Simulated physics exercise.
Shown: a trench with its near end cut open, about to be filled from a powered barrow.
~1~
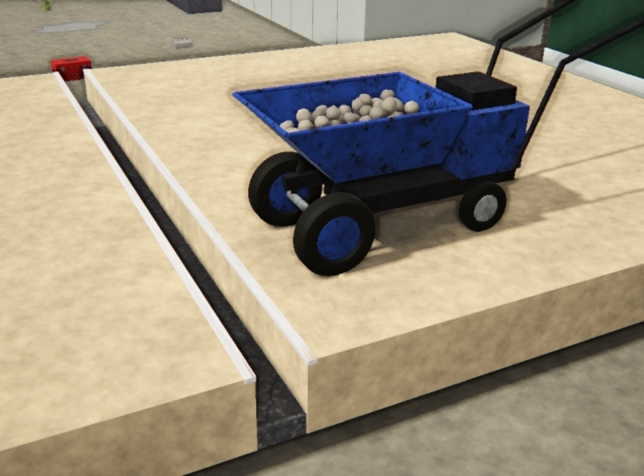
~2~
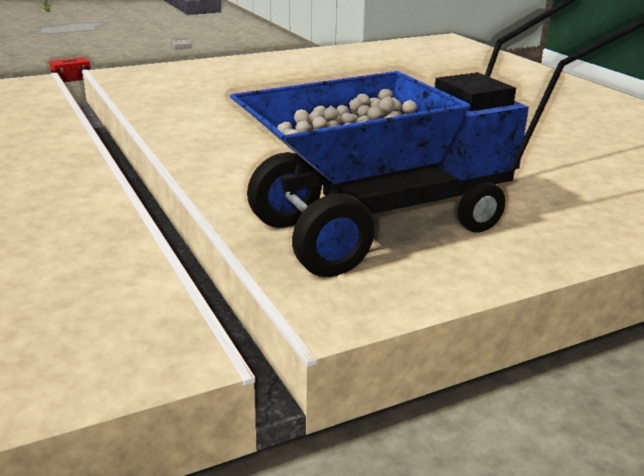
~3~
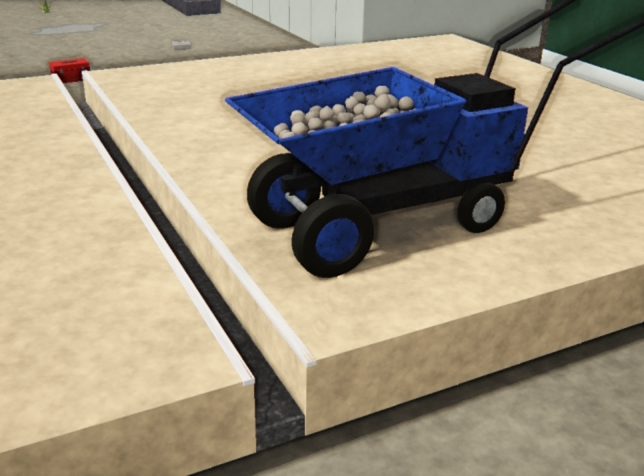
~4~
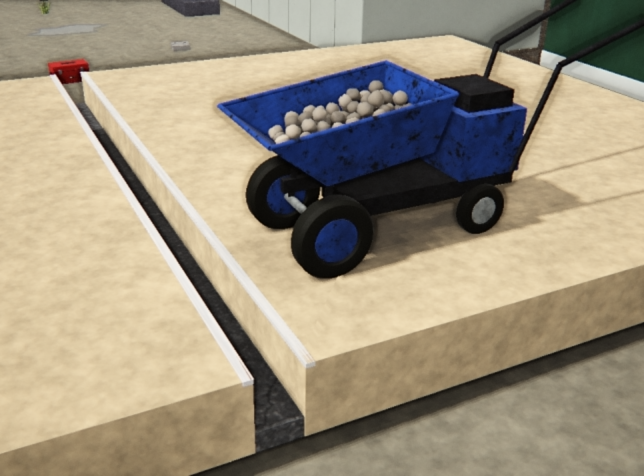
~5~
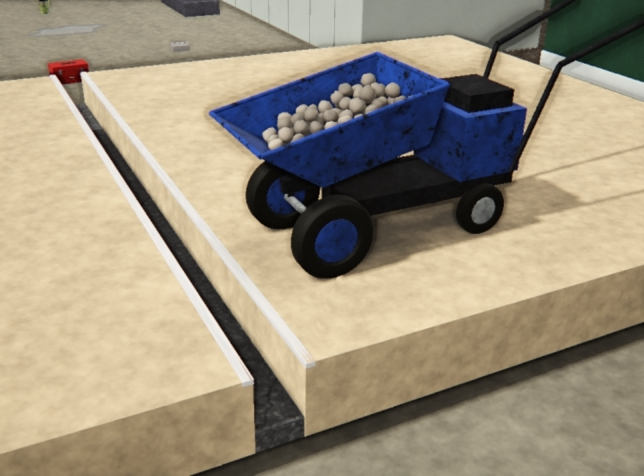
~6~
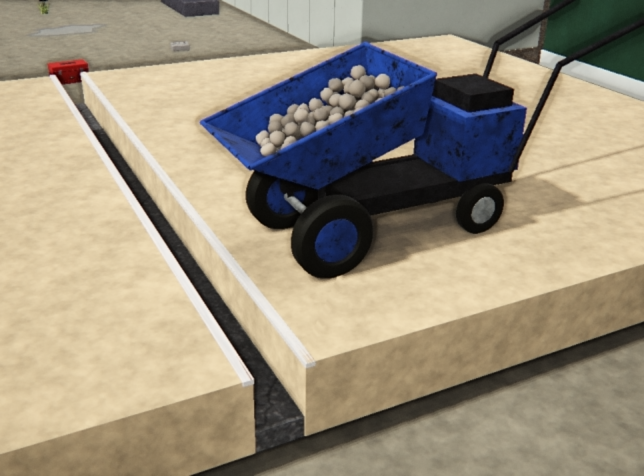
A blue barrow loaded with round, pale pebbles stood beside a narrow trench, its wheels staying put. Its skip began level, then gradually tilted forward, the front lip lowering to the left as the back rose.
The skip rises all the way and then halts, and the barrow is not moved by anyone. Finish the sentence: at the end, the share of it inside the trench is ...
... below half.
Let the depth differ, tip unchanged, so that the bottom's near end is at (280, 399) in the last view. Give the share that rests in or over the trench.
It works out to some 10 percent.
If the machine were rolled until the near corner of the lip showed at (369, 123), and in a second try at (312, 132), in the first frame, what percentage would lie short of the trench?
In order: About 30 % and 0 %.
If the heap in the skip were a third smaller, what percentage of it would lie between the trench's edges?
I'd guess near 10 per cent.
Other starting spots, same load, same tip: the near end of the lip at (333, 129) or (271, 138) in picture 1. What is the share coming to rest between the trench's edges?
First try: 90 per cent; second try: 0 per cent.
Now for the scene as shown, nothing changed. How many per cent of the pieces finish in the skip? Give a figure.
Roughly 30 %.
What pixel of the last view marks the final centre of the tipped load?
Centre at rest: Close to (145, 281).
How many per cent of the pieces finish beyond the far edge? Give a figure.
I'd say around 60 per cent of the load.
Shortly afterwards, skip tipped steeply; the whole lot in the skip.
Next, skip tipped right over; near two thirds in the skip; only a few in or heaped over the trench; near a quarter beyond it; only a few falling.
Some moments later, skip tipped right over; near a third in the skip; a little in or heaped over the trench; near two thirds beyond it.
In the end, skip tipped right over; near a third in the skip; a little in or heaped over the trench; near two thirds beyond it.
